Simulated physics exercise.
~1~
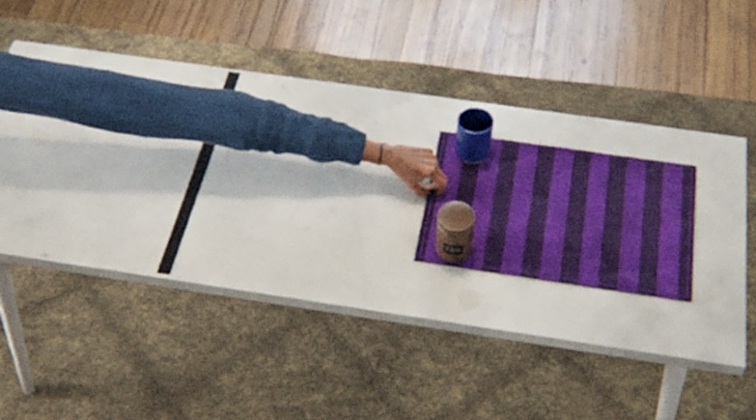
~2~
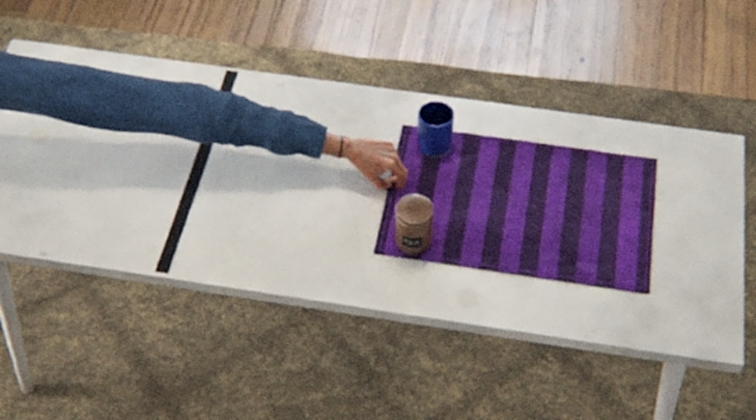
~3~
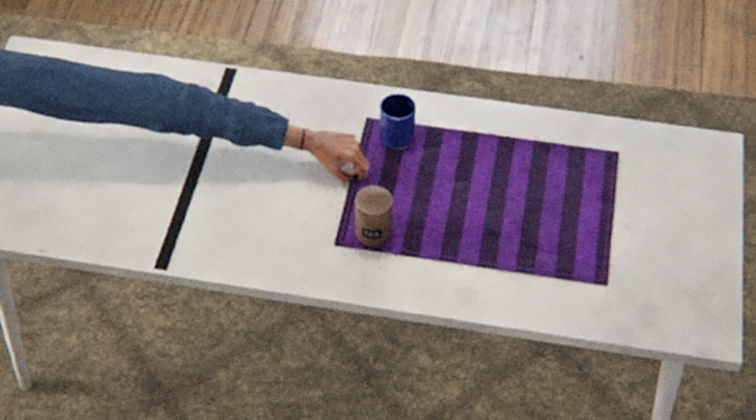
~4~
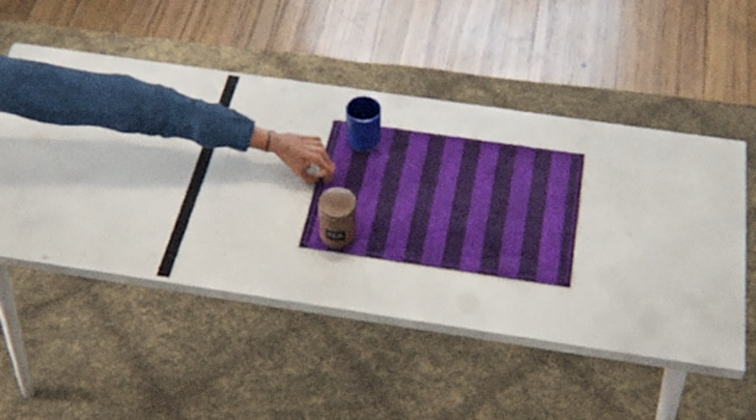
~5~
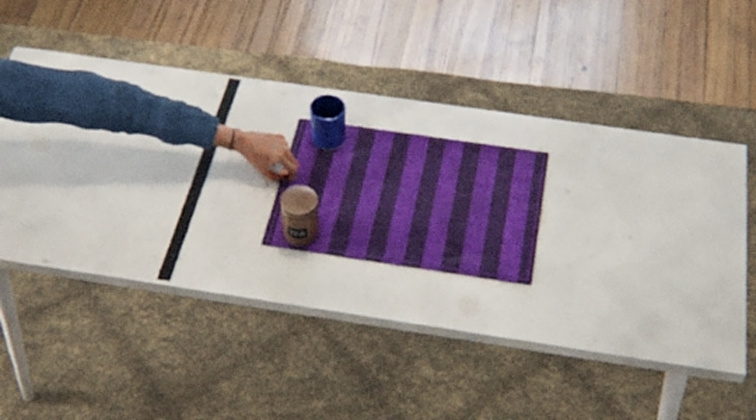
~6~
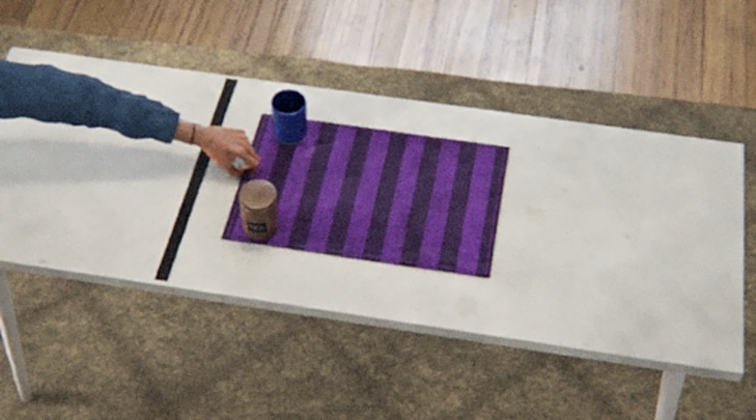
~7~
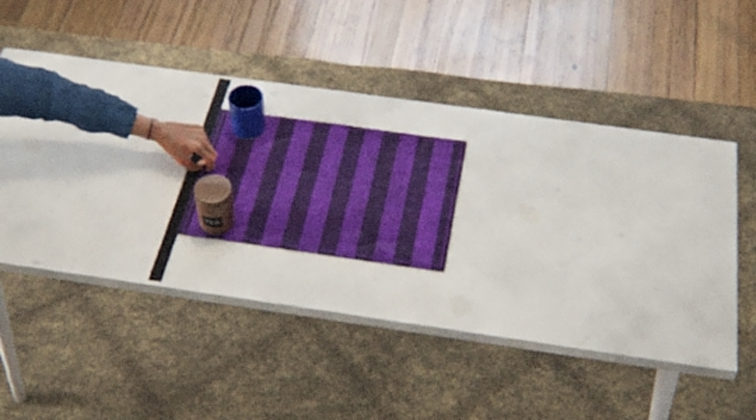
A long white table stands on a brown patterned rug beside a wooden floor, seen from above at an angle by a slightly swaying camera. A dark strip of tape crosses the table left of centre, and a purple cloth with dark stripes lies to the right, carrying a blue mug and a brown jar near its left edge. A hand in a blue sleeve grips that edge and pulls the cloth steadily leftward. Both objects ride along upright, keeping their places. The cloth's edge finally reaches the tape, with the jar and mug still standing on it.
